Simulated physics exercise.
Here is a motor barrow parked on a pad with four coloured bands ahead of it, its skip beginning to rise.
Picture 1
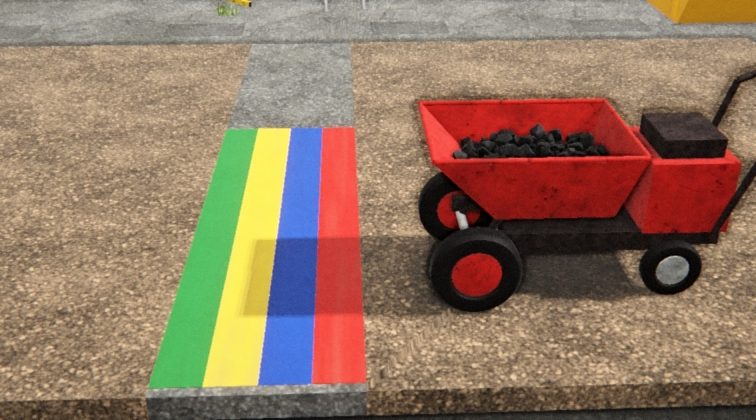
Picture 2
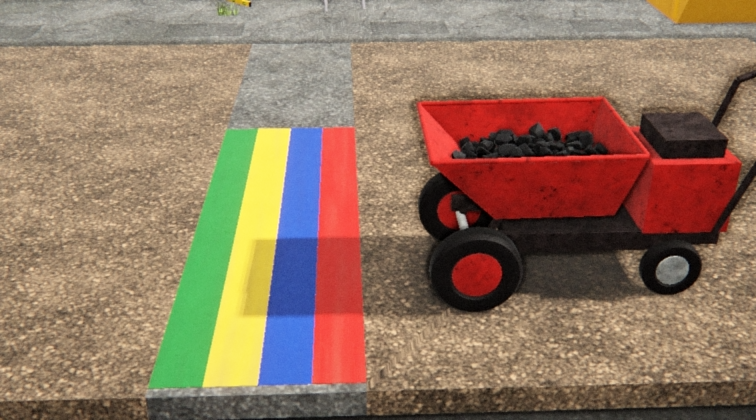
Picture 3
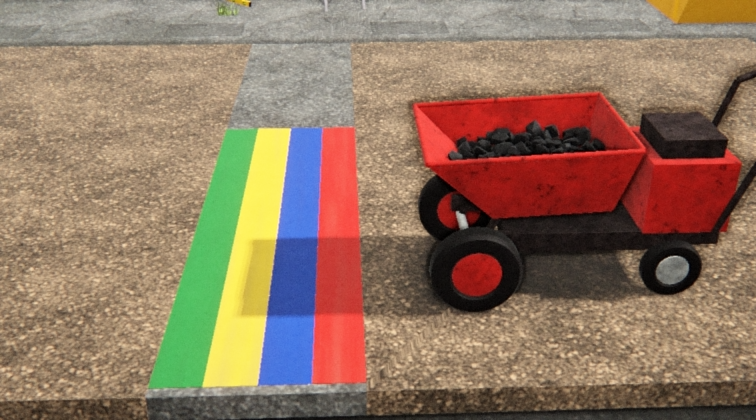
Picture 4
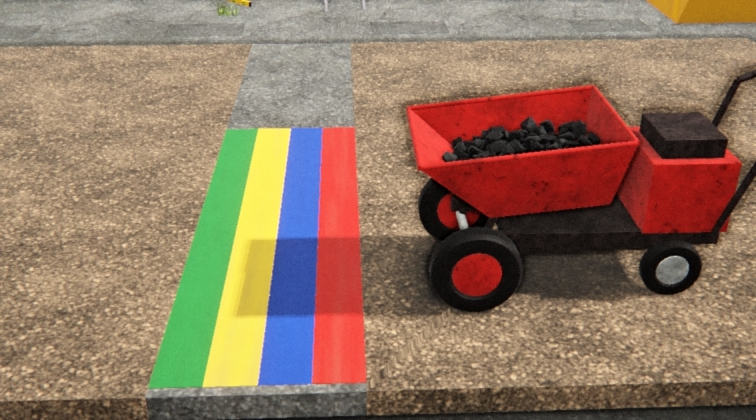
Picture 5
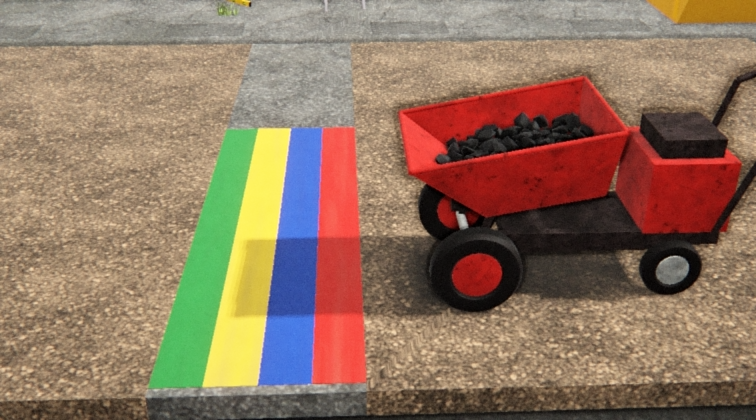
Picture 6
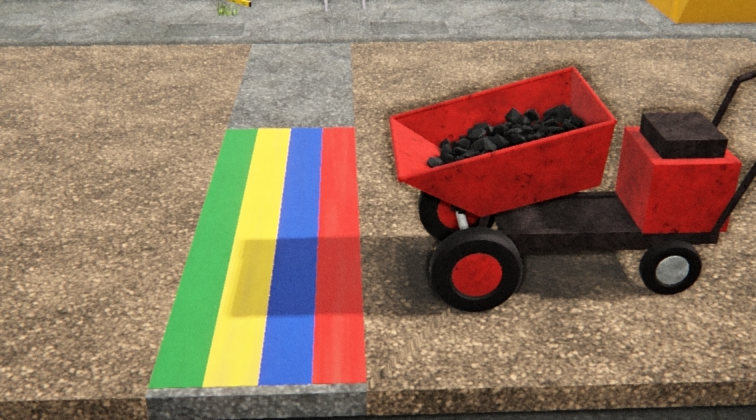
Red skip of a motor barrow loaded with black coal lumps tilting gradually toward green, yellow, blue and red bands at left.
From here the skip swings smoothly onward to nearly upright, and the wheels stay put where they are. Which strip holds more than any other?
The blue strip.
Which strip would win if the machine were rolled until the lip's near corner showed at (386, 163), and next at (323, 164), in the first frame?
First spot: That yellow strip; second spot: The green one.
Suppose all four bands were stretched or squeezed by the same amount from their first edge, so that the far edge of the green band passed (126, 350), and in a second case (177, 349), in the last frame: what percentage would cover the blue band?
Shares: Near 30 %; near 30 %.
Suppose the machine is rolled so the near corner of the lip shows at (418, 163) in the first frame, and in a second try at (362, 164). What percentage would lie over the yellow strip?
20 % and 40 %, in that order.
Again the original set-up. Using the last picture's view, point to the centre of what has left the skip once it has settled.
About pixel (295, 270).
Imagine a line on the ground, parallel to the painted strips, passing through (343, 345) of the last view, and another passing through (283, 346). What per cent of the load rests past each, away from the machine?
The first gives 70 %, the second 30 %.
Shortly afterwards, skip tipped steeply; the whole lot in the skip.
Next, skip tipped right over; near two thirds in the skip; a little over the red strip; near a quarter over the blue strip; only a few over the yellow strip.
Some moments later, skip tipped right over; near a quarter in the skip; near a quarter over the red strip; near a third over the blue strip; a little over the yellow strip; a little over the green strip; only a few off the paint.
In the end, skip tipped right over; near a quarter in the skip; near a quarter over the red strip; near a third over the blue strip; a little over the yellow strip; a little over the green strip; only a few off the paint.
